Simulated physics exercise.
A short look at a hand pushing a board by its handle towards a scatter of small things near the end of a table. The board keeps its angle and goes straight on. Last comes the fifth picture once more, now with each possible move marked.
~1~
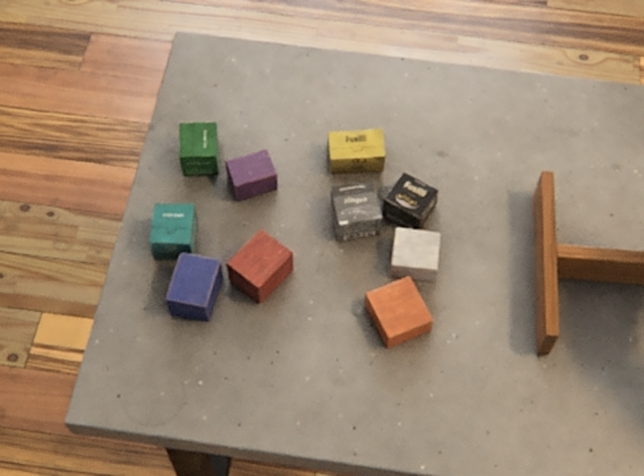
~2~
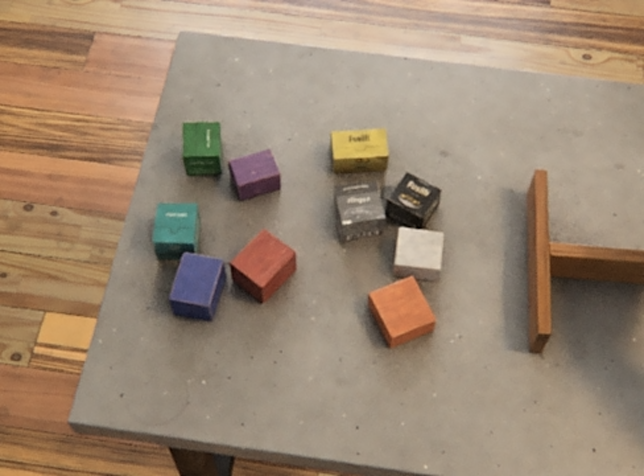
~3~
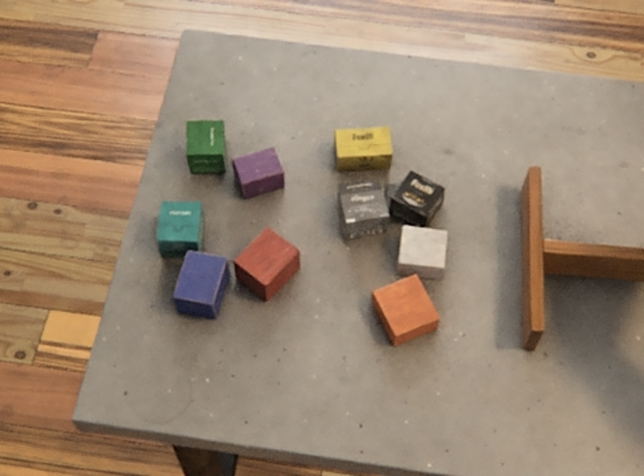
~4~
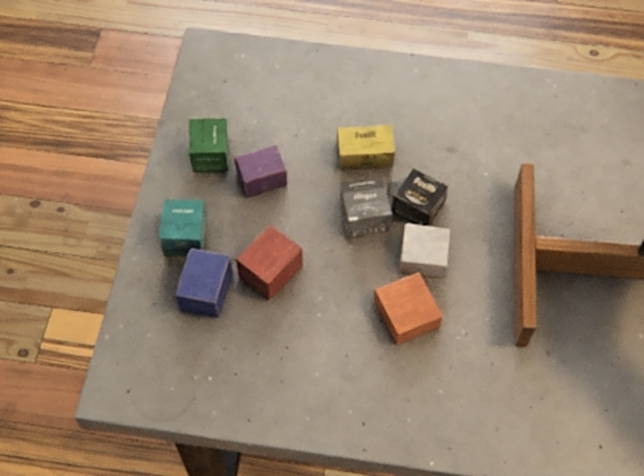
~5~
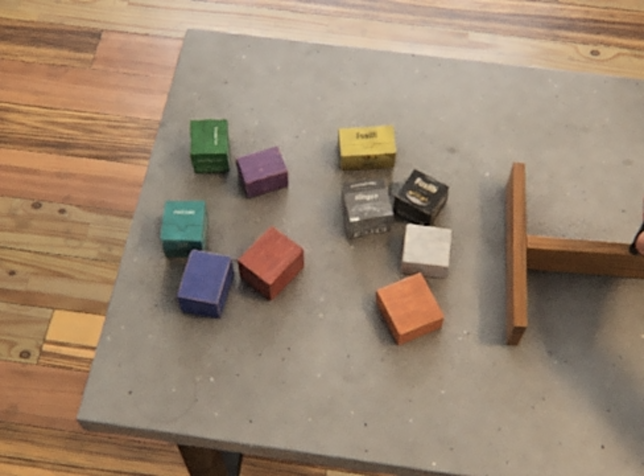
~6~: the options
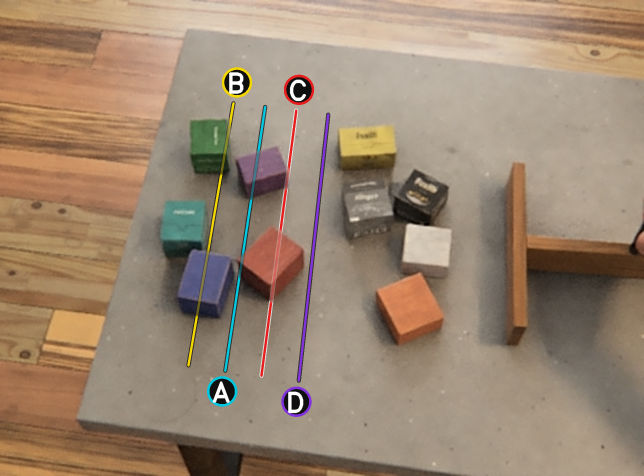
A wooden board with a handle slid slowly a short way left across a grey table, a dark shape appearing at its handle late on, while the scattered colourful little boxes and blocks stayed put.
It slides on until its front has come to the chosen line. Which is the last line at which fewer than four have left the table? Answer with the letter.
It should halt at B.
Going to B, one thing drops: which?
It is the turquoise packet.
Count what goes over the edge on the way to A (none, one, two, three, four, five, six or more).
The count is none.
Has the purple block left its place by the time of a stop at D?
Yes.
On the marked copy, A at (247, 228); B at (213, 224); C at (280, 233); D at (315, 237).
Following B. Soon after the start, board (408, 226); orange block (370, 292); grey box (335, 209).
Later, board (299, 212); green packet (201, 142); turquoise packet (181, 228).
In the end, board (214, 202); turquoise packet over the edge; green packet (161, 110); one fallen.
As for the rest, A is within the limit but short; C is within the limit but short; D is within the limit but short.
